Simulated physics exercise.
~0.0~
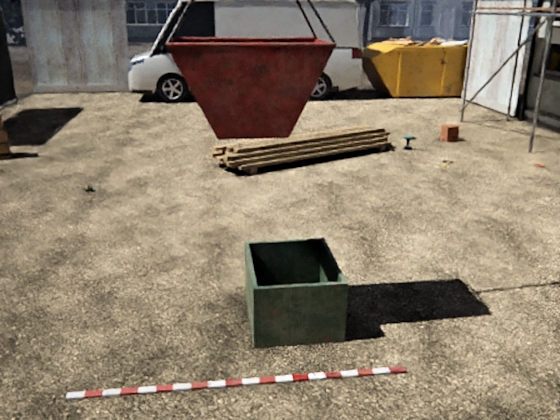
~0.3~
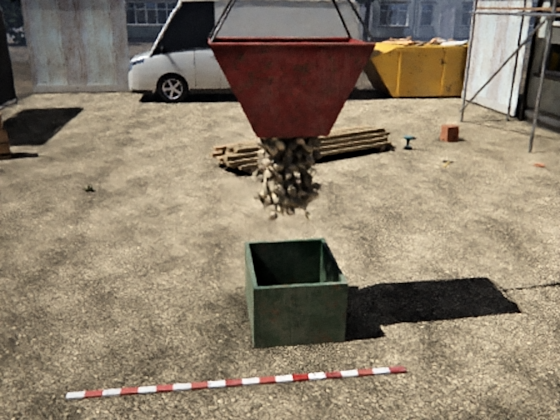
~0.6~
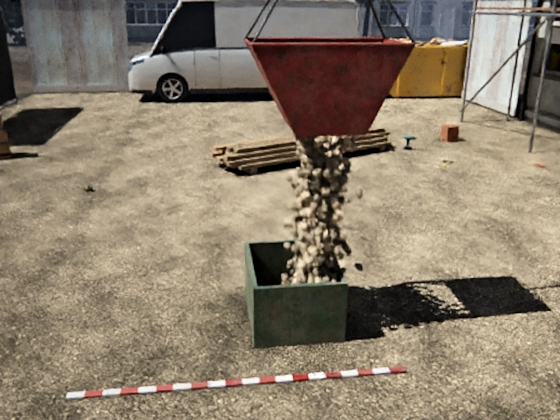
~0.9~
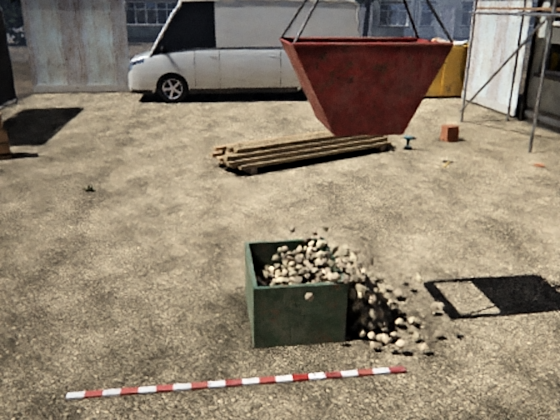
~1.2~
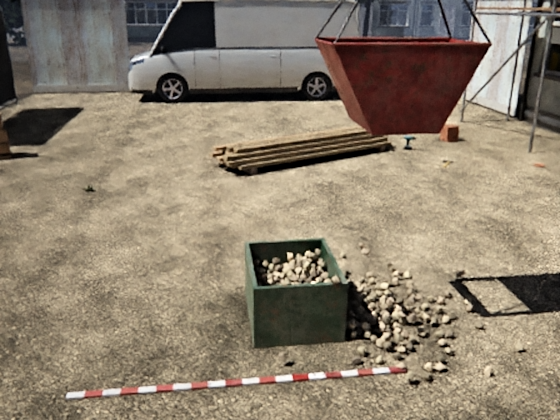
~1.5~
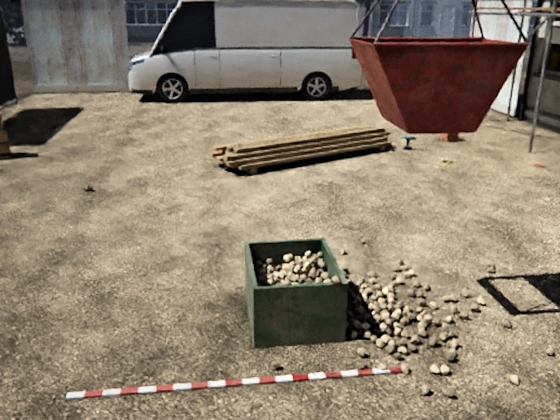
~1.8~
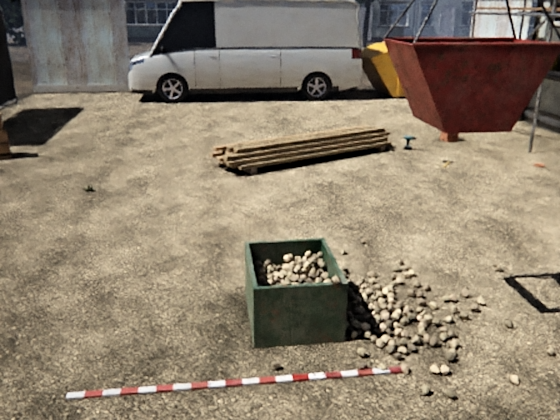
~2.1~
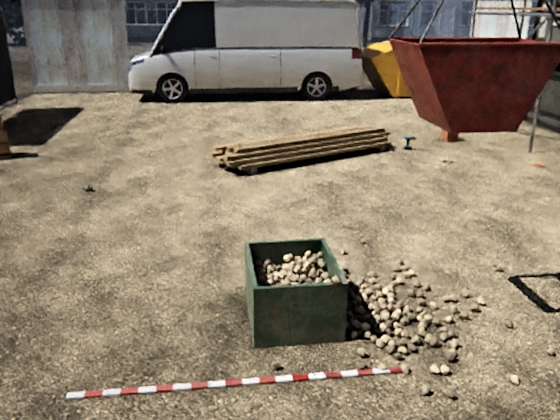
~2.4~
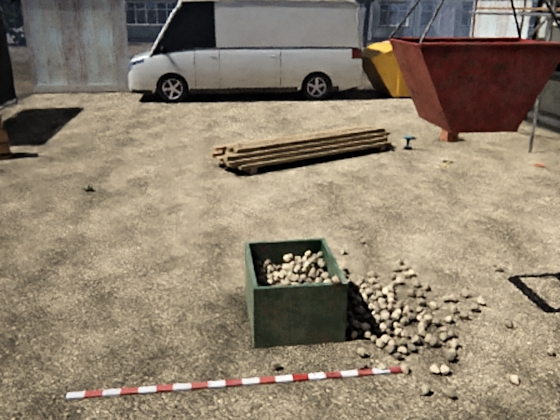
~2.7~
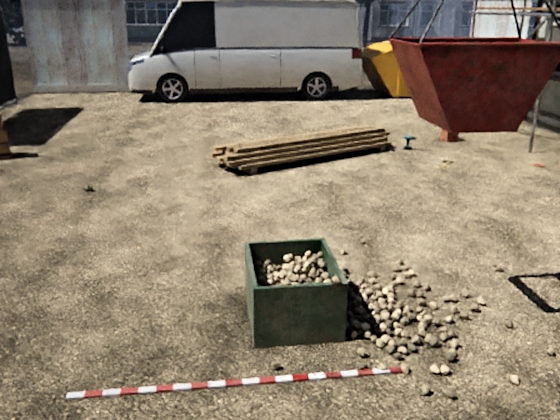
A red skip hanging from cables moved right across a yard, dropping pale stones from its bottom toward a green bin. Most landed inside, while the rest spilled into a heap on the bin's right, and the emptied skip stopped farther right.
